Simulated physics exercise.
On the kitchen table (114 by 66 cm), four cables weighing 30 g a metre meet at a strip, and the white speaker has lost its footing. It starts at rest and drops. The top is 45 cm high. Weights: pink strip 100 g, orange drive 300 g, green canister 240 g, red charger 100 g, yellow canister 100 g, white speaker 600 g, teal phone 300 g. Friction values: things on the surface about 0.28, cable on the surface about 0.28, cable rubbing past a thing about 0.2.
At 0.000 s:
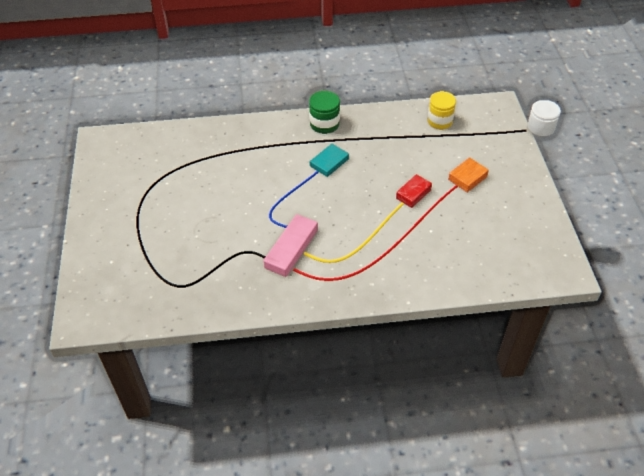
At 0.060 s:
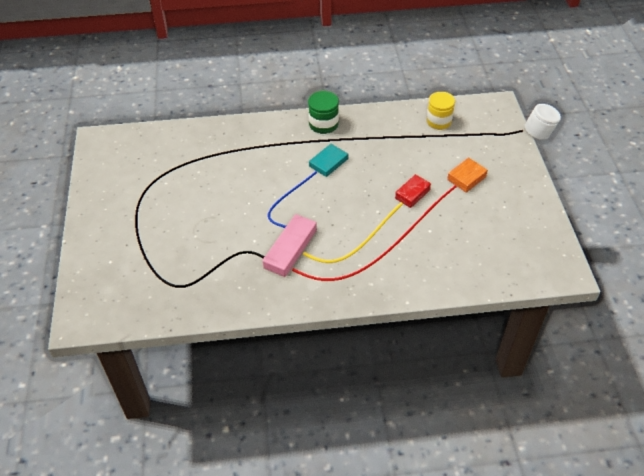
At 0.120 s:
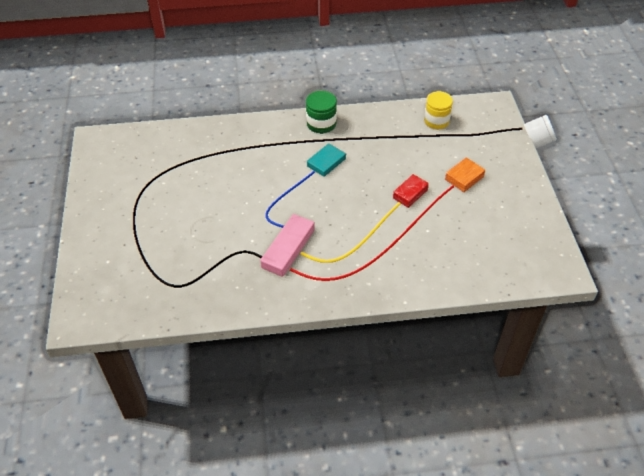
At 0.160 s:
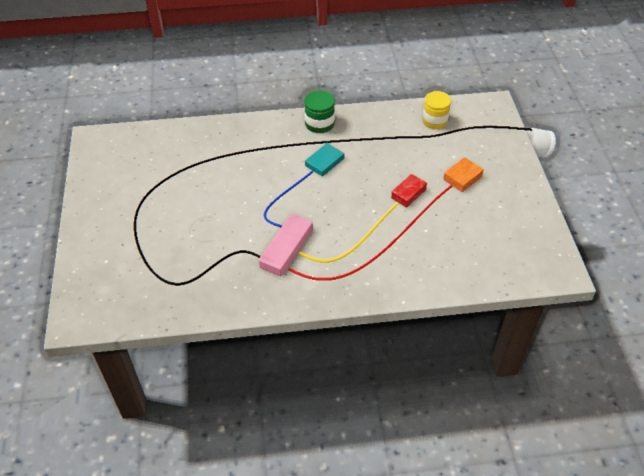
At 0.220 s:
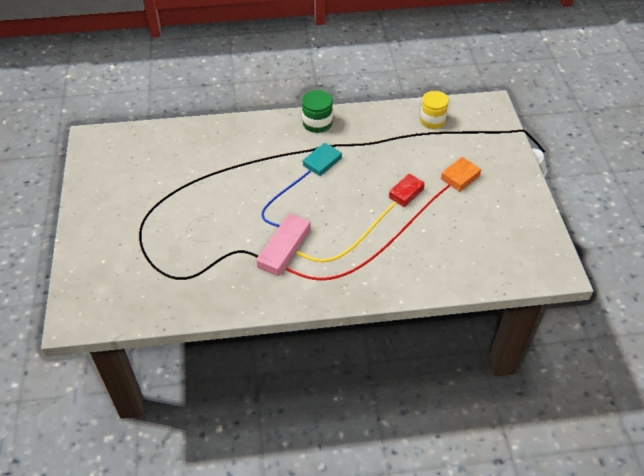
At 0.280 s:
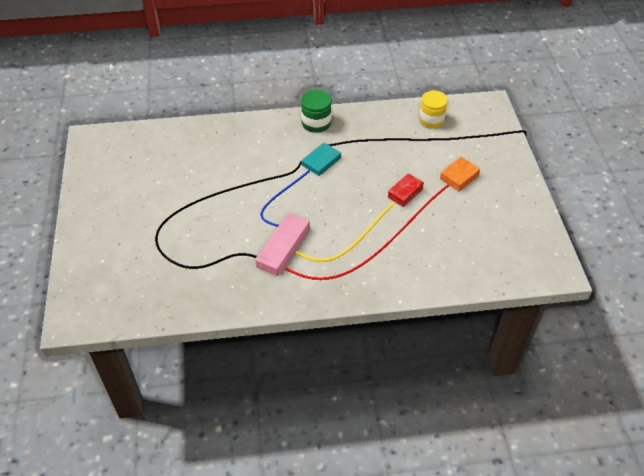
The white speaker drops off the table's right edge, pulling the black cable after it.
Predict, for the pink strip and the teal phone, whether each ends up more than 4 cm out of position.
In the end the pink strip is going to remain where it was, the teal phone is going to remain where it was.
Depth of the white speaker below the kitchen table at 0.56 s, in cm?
40 cm.
At 0.6 s, the strip's end of the black cable at (260, 252); white speaker over the edge.
At 0.8 s, the strip's end of the black cable at (260, 252); white speaker over the edge.
At 1.1 s, the strip's end of the black cable at (260, 252); white speaker over the edge.
At 1.4 s, the strip's end of the black cable at (260, 252); white speaker over the edge.
At 2.6 s, the strip's end of the black cable at (260, 252); teal phone 1 cm off its start at (324, 157), pink strip 1 cm off its start at (285, 238), white speaker over the edge.
